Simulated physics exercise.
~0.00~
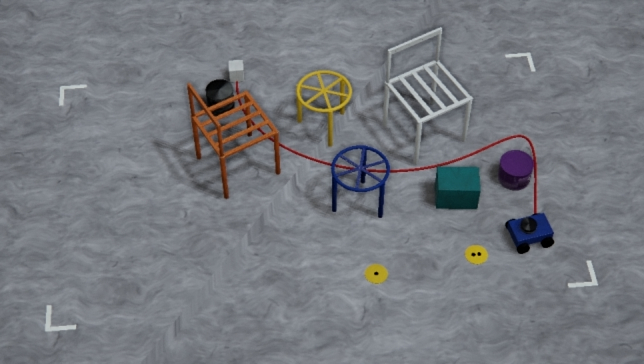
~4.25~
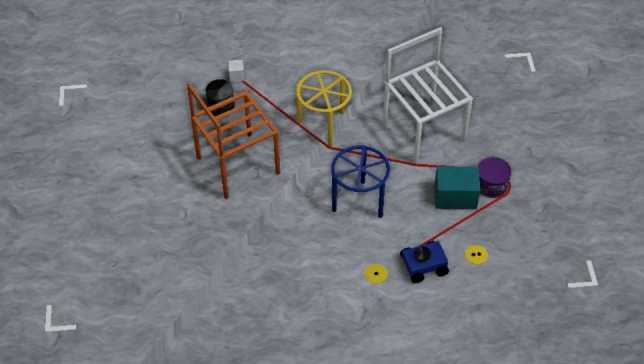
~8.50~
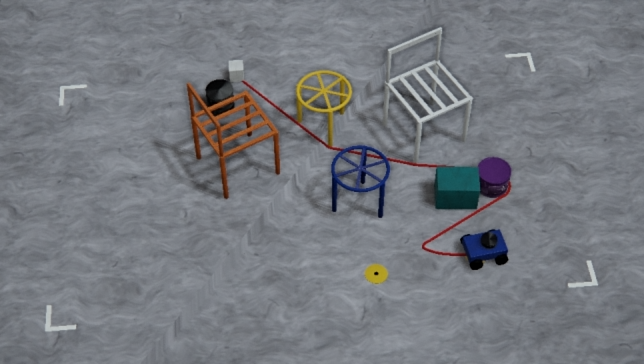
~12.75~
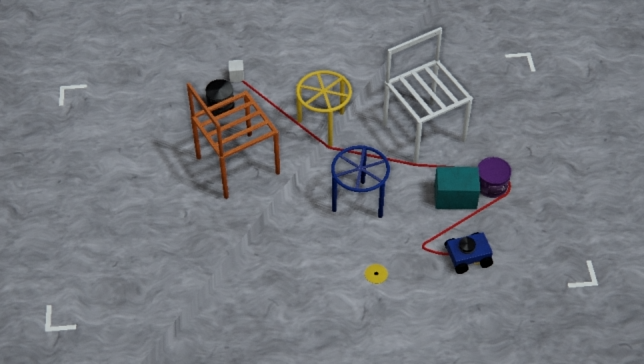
On a grey surface, a blue cart tethered by a red lead travels left past chairs, stools and a teal box, and the lead pulls a purple bin slightly left toward the box; the cart then moves back right and ends below them, its lead slack.
